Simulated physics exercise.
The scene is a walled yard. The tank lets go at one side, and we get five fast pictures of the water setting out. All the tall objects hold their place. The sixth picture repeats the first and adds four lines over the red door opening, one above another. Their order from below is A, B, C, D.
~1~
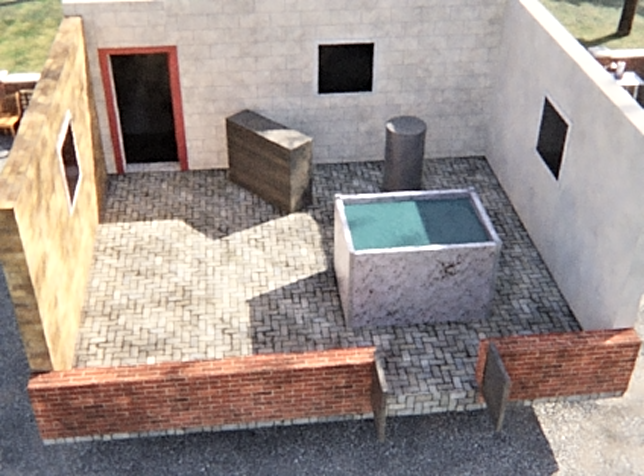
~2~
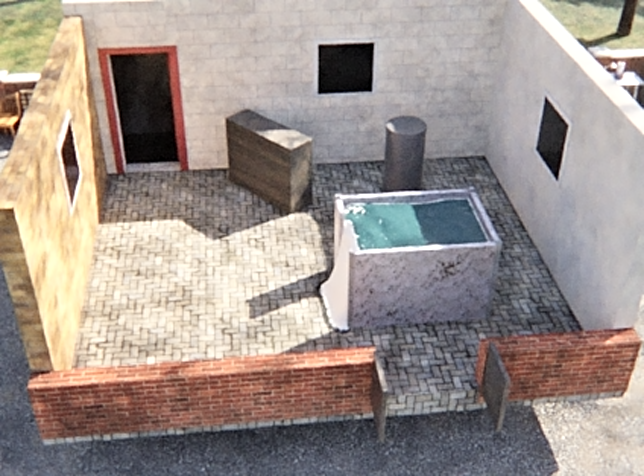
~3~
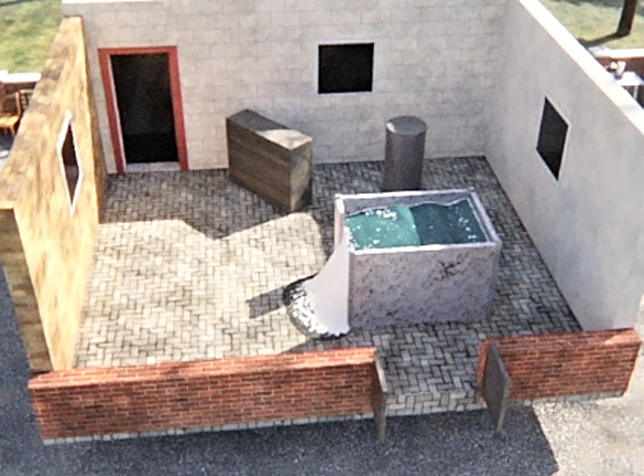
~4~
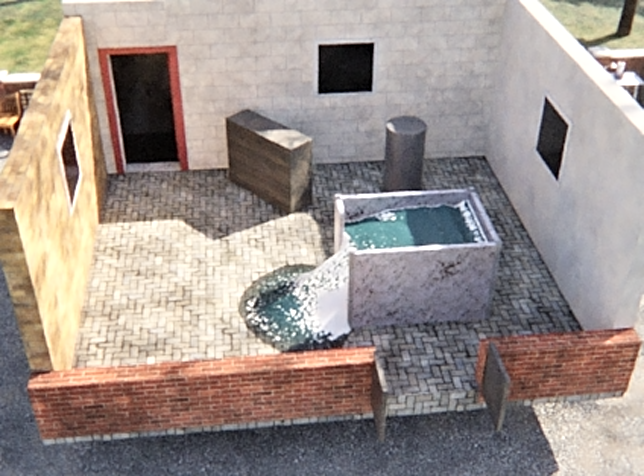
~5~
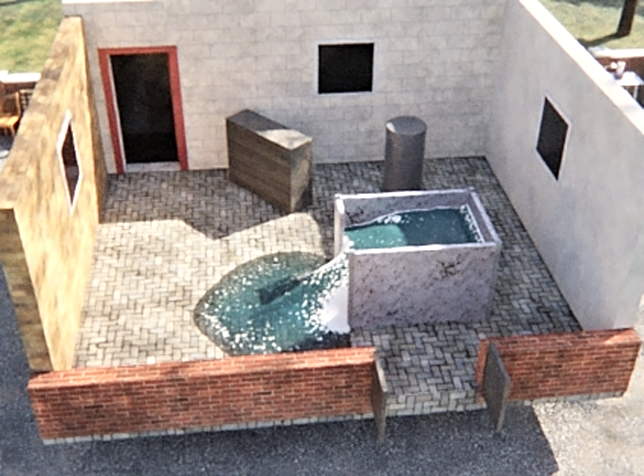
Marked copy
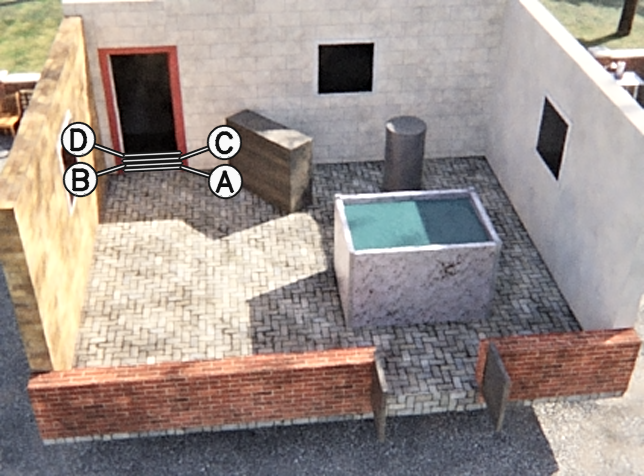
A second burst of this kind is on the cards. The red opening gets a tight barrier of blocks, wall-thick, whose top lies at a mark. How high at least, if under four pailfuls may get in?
Choose C.
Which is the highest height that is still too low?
Height B.
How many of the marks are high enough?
Two of them.
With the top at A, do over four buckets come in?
Yes.
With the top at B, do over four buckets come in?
Yes.
On the marked copy, A at (153, 168); B at (152, 164); C at (152, 159); D at (151, 154); from the bottom up A, B, C, D.
With A, dozens of bucketfuls pour in.
With B, about 11 bucketfuls get in.
With C, a bucket or two gets in.
With D, nothing gets over.
